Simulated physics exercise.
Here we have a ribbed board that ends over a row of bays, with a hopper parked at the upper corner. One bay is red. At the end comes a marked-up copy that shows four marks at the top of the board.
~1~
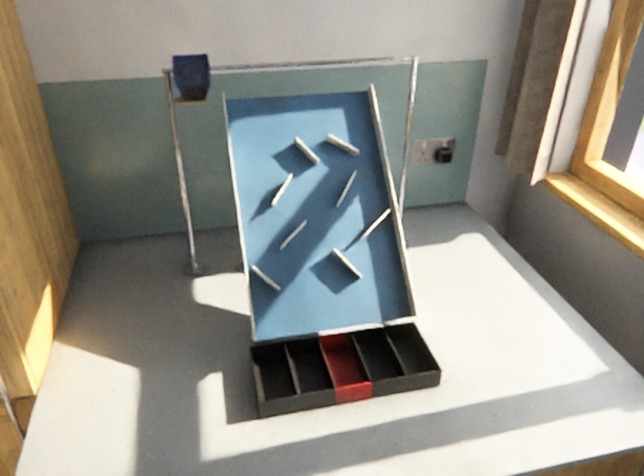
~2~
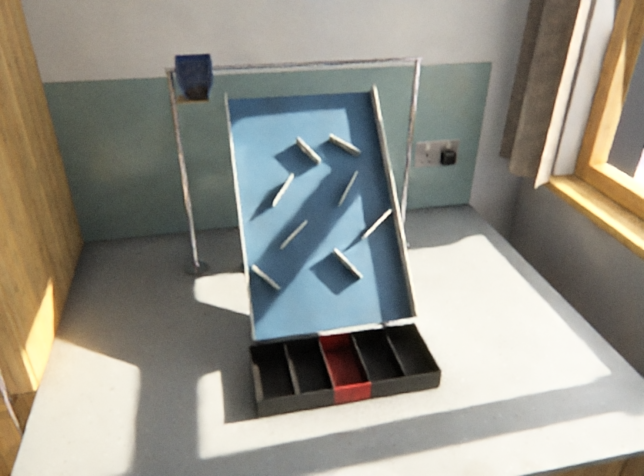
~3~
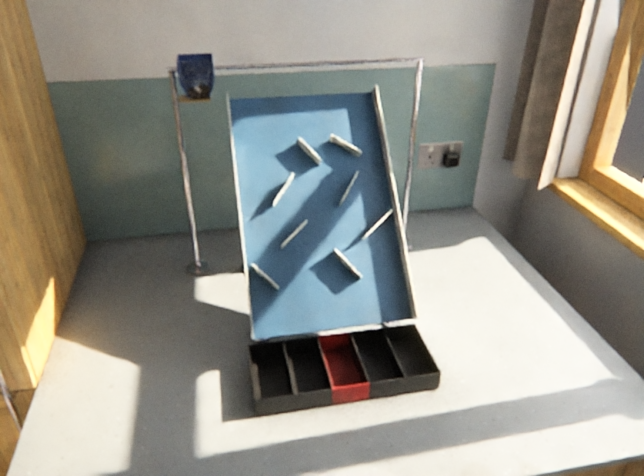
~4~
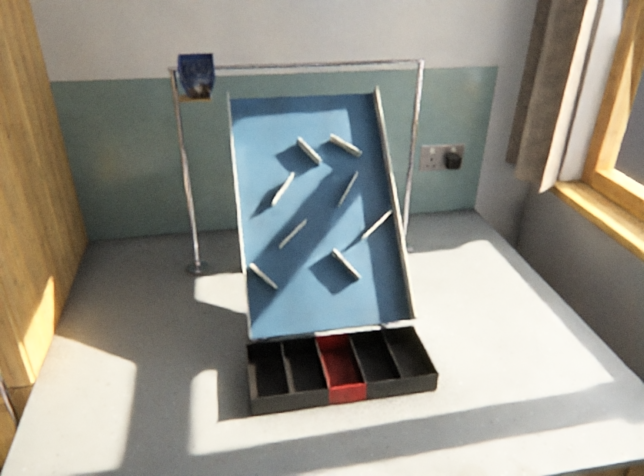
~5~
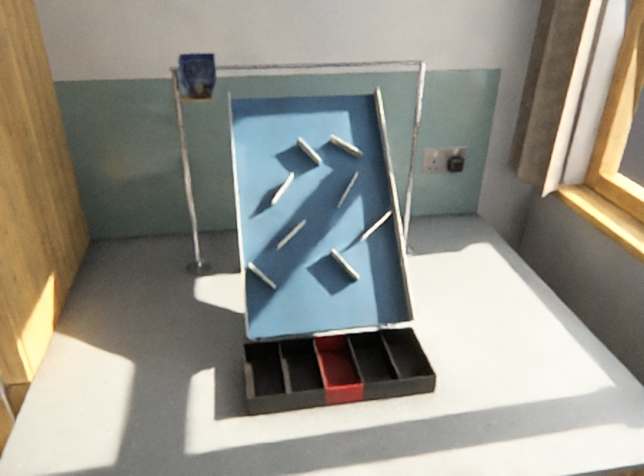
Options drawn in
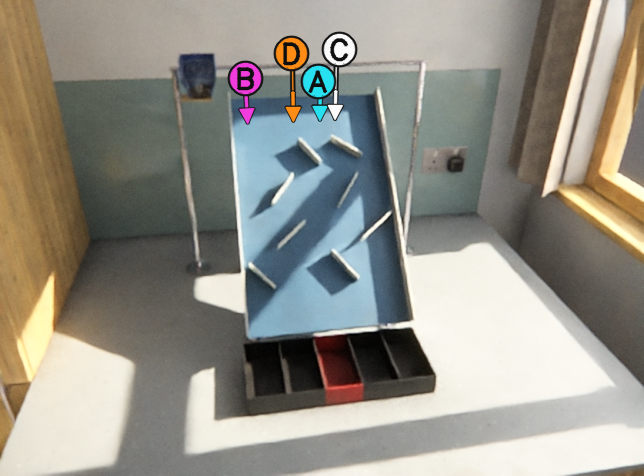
On a sunlit tabletop, a ribbed blue board stands above five bays, with almost nothing moving.
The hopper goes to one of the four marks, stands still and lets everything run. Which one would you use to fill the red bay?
The best mark is B.
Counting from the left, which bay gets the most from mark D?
The second from the left.
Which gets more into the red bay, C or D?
D it is.
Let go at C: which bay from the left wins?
It is the fifth one.
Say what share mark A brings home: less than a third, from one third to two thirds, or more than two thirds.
Less than a third.
On the marked copy, mark A meets the board at (319, 115); mark B meets the board at (247, 118); mark C meets the board at (335, 114); mark D meets the board at (293, 116).
Choosing A, about a tenth in the red bay, roughly half in other bays, roughly a third outside the box.
Choosing B, roughly half in the red bay, roughly a third in other bays, about a tenth outside the box.
Choosing C, just a few in the red bay, the larger part in other bays, roughly a quarter outside the box.
Choosing D, about a tenth in the red bay, roughly half in other bays, roughly a third outside the box.
